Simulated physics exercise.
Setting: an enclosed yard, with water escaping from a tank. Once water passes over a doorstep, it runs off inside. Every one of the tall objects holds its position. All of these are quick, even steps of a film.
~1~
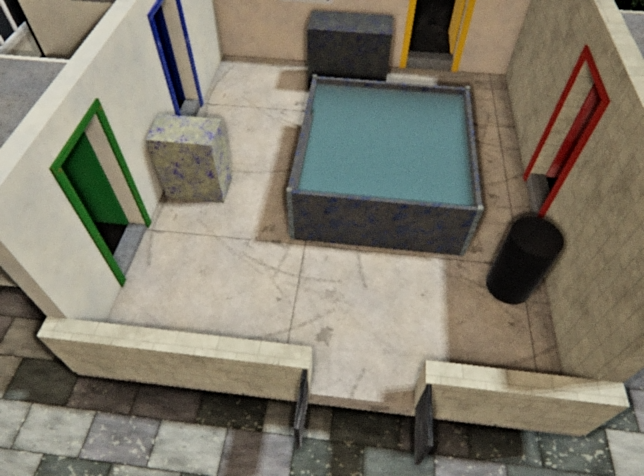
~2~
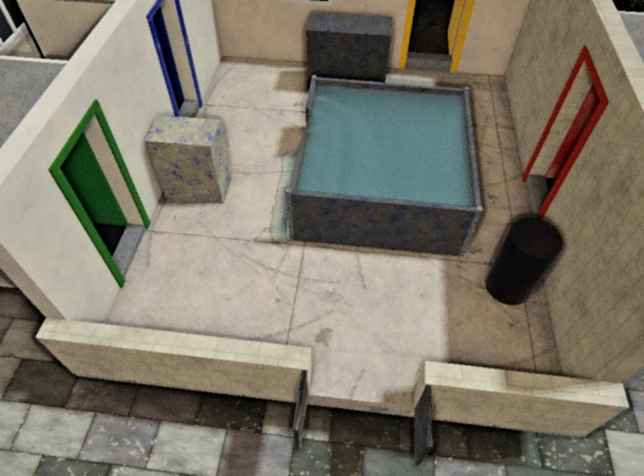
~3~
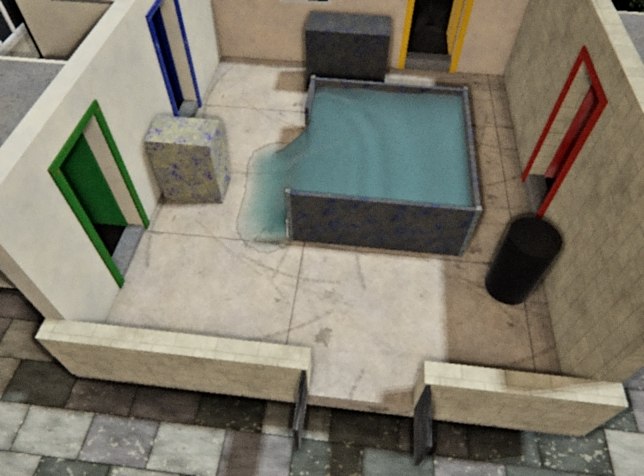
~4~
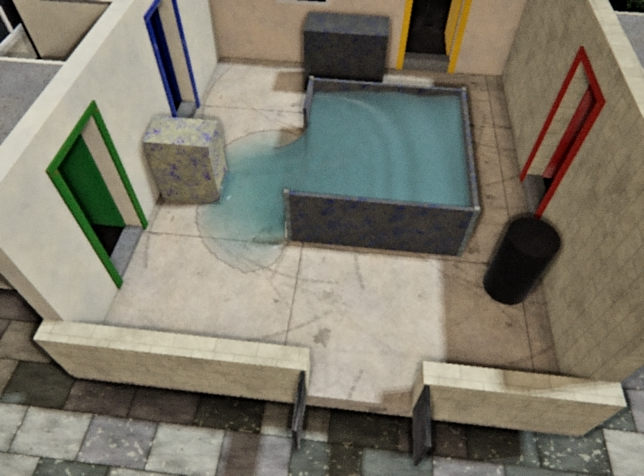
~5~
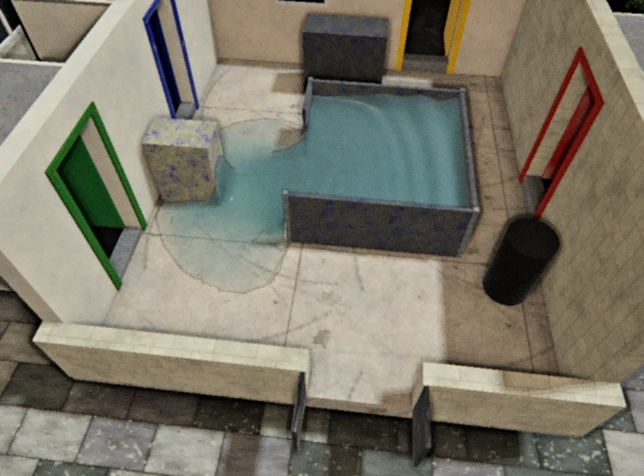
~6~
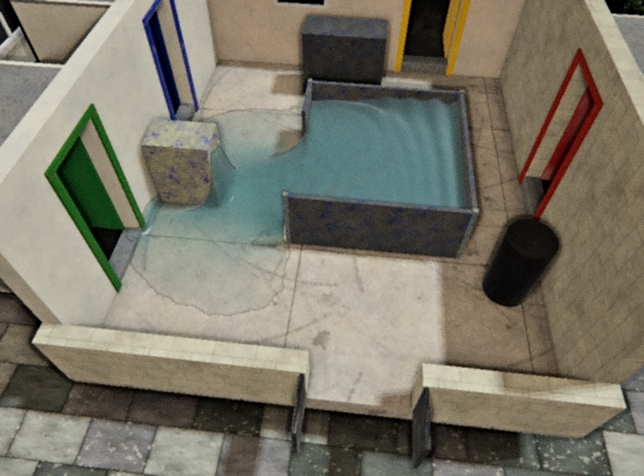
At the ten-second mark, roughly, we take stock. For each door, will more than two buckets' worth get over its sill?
In the end the green door exceeds the allowance there, the yellow door keeps inside the allowance there, the red door keeps inside the allowance there, the blue door exceeds the allowance there.
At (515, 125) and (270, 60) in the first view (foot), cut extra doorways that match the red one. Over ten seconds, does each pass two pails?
In order: Falls short, exceeds it.
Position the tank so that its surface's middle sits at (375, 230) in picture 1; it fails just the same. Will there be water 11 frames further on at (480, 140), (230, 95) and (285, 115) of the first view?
Parched, soaked, parched.
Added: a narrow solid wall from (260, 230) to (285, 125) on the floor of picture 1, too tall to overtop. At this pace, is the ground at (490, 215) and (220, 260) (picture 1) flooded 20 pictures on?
In turn: No water, under water.
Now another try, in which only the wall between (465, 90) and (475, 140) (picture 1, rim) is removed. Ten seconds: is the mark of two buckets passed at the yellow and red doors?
Briefly, yellow door crosses the line and red door crosses the line.
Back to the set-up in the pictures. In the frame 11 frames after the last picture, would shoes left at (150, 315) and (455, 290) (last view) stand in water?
One after the other: Covered, clear.
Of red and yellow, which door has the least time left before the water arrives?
The yellow-painted one is the one.
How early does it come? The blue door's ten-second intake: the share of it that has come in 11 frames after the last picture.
About 45 per cent.
A moment on, water covers 30 % of the floor; the green door far over two buckets in, the yellow door not reached, the red door not reached, the blue door over two buckets in.
Next, water covers 40 % of the floor; the green door far over two buckets in, the yellow door not reached, the red door not reached, the blue door far over two buckets in.
Then, water covers 75 % of the floor; the green door far over two buckets in, the yellow door wet at the sill, nothing in, the red door not reached, the blue door far over two buckets in.
Later, water covers 95 % of the floor; the green door far over two buckets in, the yellow door wet at the sill, nothing in, the red door wet at the sill, nothing in, the blue door far over two buckets in.
In the end, water covers 100 % of the floor; the green door far over two buckets in, the yellow door wet at the sill, nothing in, the red door wet at the sill, nothing in, the blue door far over two buckets in.
